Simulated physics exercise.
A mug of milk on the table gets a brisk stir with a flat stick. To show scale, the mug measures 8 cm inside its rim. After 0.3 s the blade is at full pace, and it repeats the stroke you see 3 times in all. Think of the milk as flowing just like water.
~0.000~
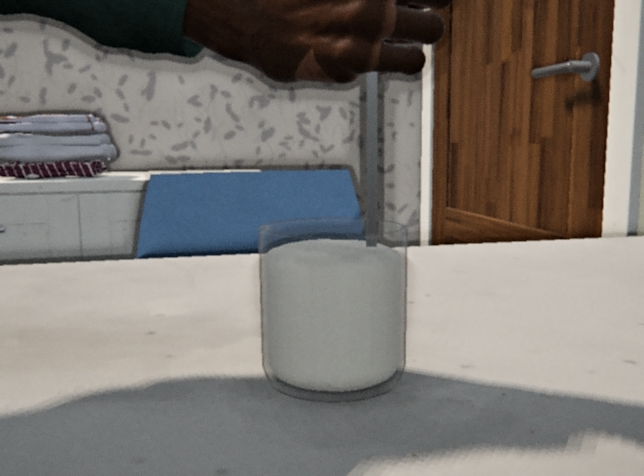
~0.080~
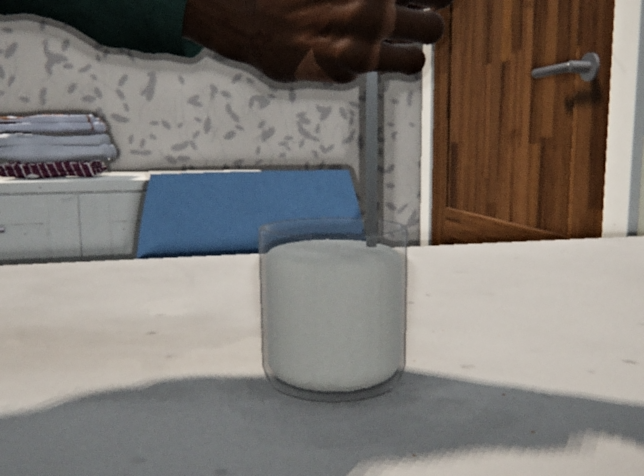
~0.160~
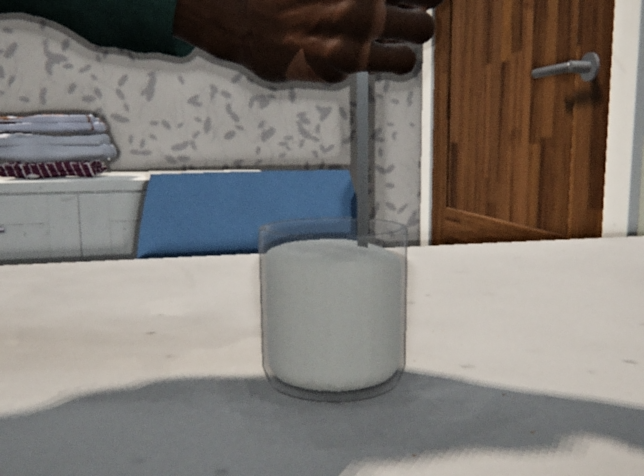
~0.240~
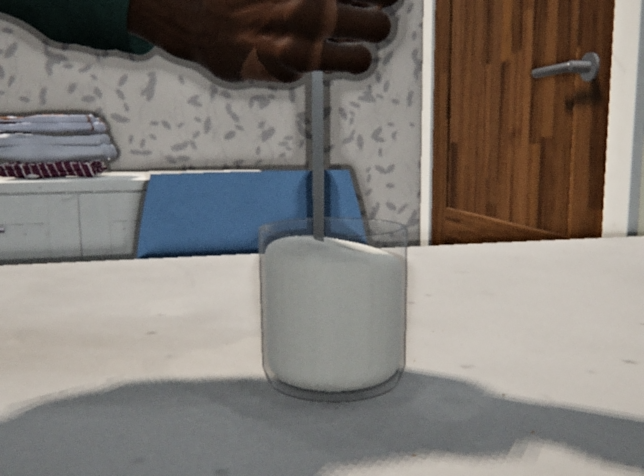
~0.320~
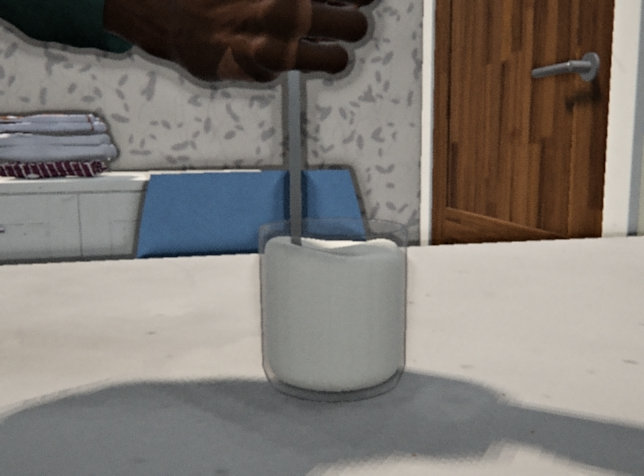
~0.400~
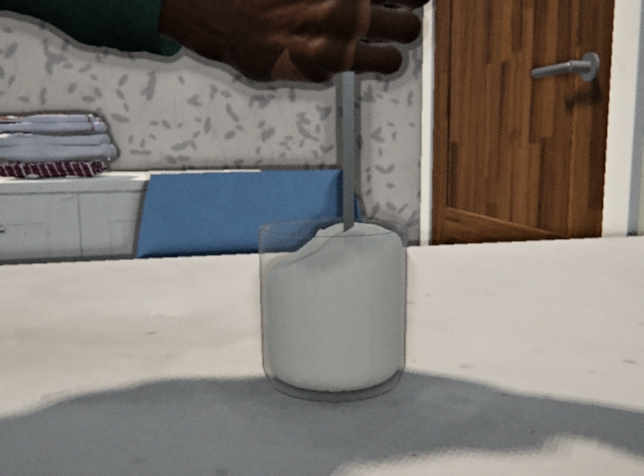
The video shows a hand holding a flat stick upright in a clear mug of milk on a table, at first nearly still, then moving it left and back right as the milk's surface tilts and rises on the right.
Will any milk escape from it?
Yes, some escapes.
After 0.61 s 2 ml is over the rim.
After 0.82 s 4 ml is over the rim.
After 1.03 s 7 ml is over the rim.
After 1.24 s 10 ml is over the rim.
In the end 10 ml is over the rim.
